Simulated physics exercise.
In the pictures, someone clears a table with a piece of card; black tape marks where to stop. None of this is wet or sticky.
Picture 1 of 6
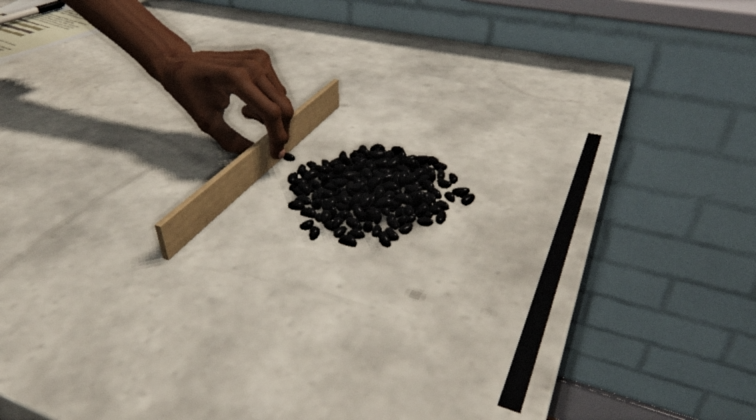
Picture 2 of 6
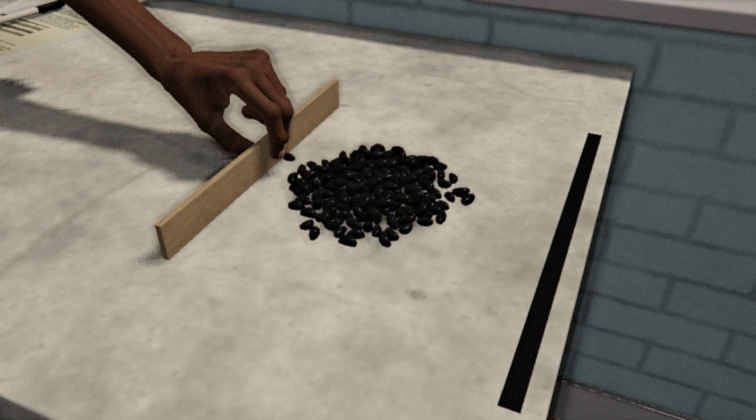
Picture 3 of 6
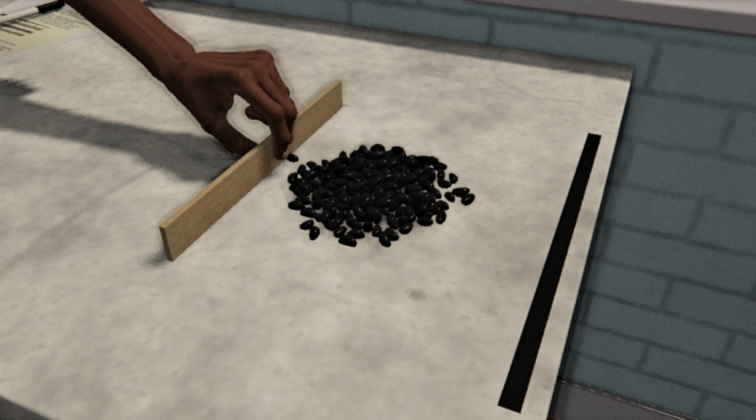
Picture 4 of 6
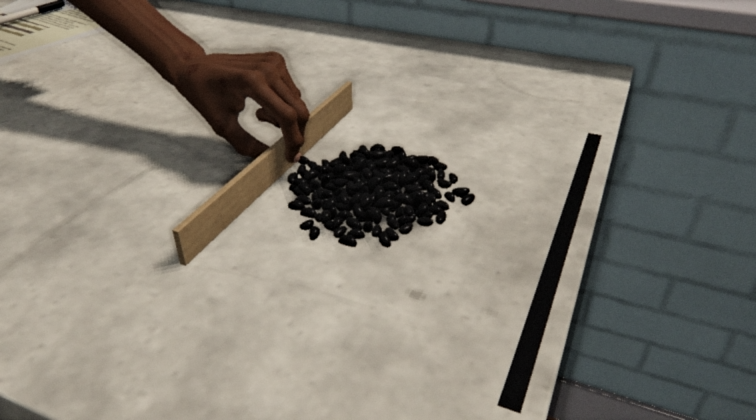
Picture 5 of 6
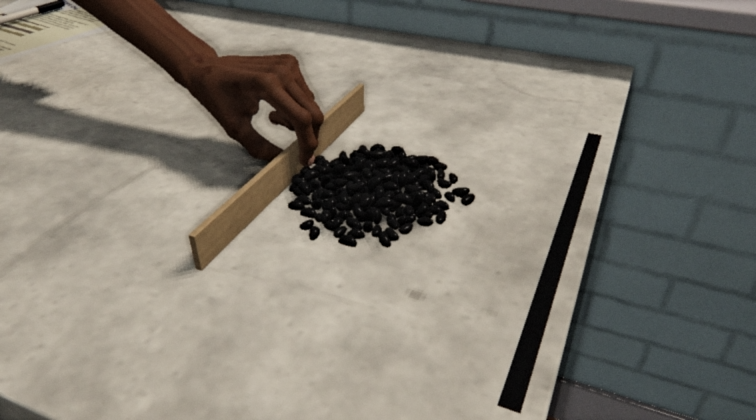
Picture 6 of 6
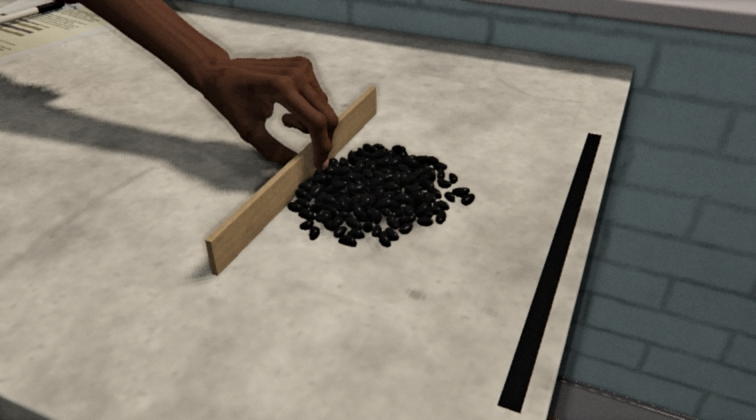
On a pale stone-like tabletop, a hand held a thin, light-brown strip still beside a heap of black beans, then slid it slowly right, nudging a few at the heap's left edge.
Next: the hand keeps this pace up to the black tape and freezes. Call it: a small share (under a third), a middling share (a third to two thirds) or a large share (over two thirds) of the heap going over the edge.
A large share.
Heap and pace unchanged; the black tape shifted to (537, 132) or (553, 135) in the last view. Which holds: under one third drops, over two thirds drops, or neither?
At the first place less than a third, at the second between a third and two thirds.
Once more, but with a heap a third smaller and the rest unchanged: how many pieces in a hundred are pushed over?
It comes out near 90 per cent of the heap.
Soon after the last picture, piece of card still moving, near (436, 177); heap all on the table, its front near (553, 232).
A little later, piece of card stopped at the black tape; heap most over the edge.
At rest, piece of card stopped at the black tape; heap most over the edge.
